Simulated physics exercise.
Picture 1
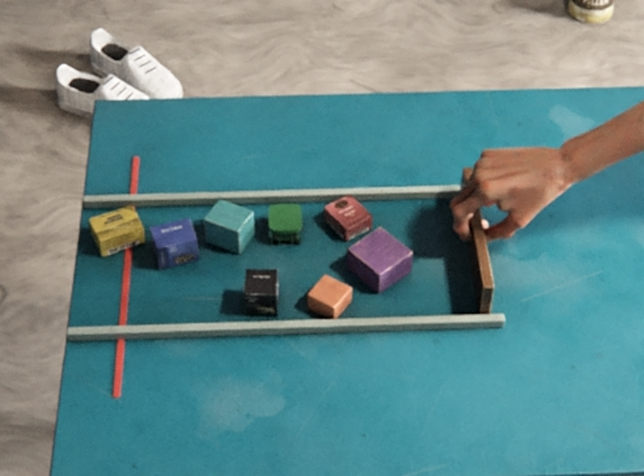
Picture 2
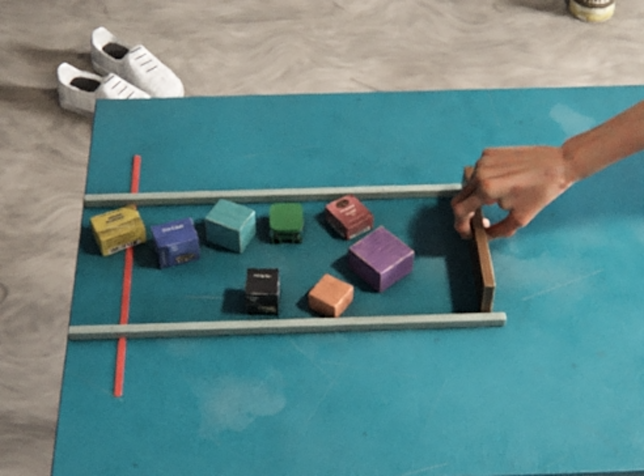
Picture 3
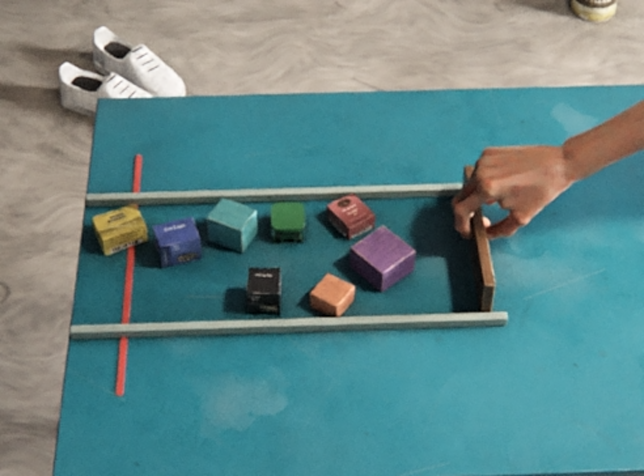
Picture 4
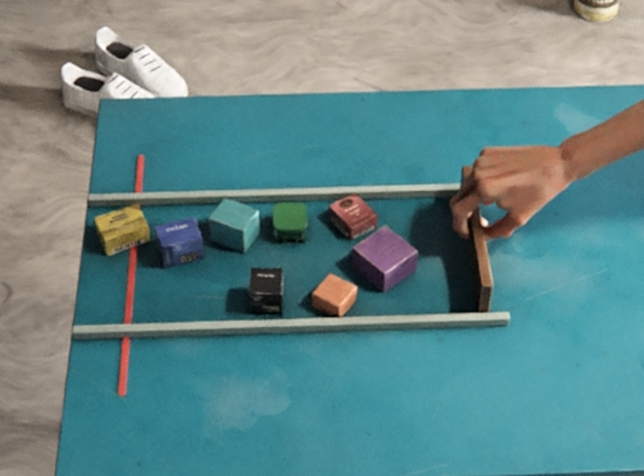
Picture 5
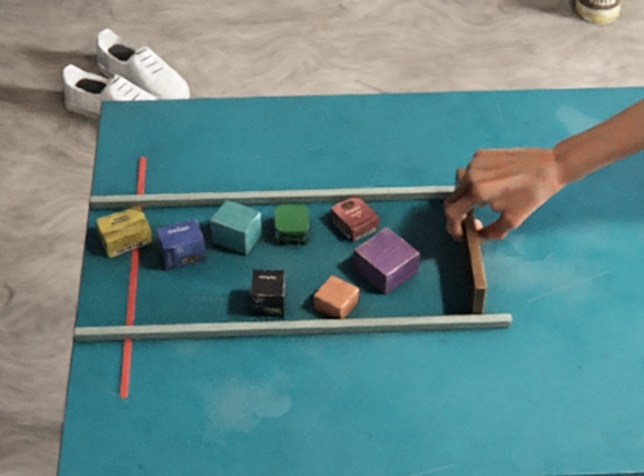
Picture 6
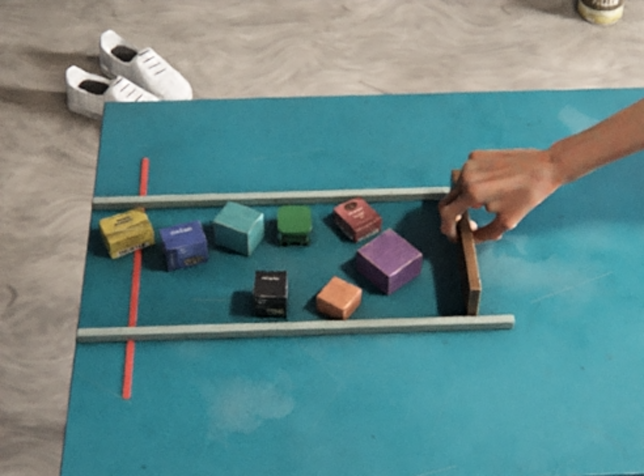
A hand reaches in from the right over a teal tabletop seen from above at an angle, gripping an upright brown board between two pale rails, with white shoes on the greyish floor behind. Yellow, blue, turquoise, green and red blocks line the upper side, with black, orange and purple ones below, and a red strip crosses at left. The hand holds the board still, then slides it slightly left, not touching the blocks, while the view drifts very slightly.
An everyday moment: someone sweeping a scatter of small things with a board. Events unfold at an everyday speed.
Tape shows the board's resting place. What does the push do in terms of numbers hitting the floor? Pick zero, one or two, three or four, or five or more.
It sends three or four to the floor.
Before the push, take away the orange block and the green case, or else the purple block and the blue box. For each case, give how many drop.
You'd get 2 in the first case and 1 in the second one.
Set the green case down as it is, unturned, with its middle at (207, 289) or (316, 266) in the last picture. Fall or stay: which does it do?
The green case drops away, then drops away.
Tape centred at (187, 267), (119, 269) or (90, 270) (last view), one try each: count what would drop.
You'd get 1, then 5, then 8.
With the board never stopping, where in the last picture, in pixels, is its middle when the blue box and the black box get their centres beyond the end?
Middle: Roughly (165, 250); roughly (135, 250).
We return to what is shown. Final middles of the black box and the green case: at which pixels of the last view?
I'd put one close to (82, 300) and the other close to (89, 233).
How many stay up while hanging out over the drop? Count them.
Result: 2.
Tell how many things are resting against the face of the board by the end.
Tally at the end: 3.
A little later, none off yet; yellow box at rest near (127, 232); blue box at rest near (184, 246); turquoise block at rest near (239, 229).
Next, none off yet; yellow box at rest near (127, 232); blue box shifted about its own width near (149, 259); turquoise block shifted about its own width near (187, 235).
Later still, none off yet; yellow box tilted well over near (76, 238); blue box shifted well along near (97, 287); turquoise block shifted well along near (112, 252).
When it is over, the number that fall off is three or four; down, turquoise block, blue box and yellow box.
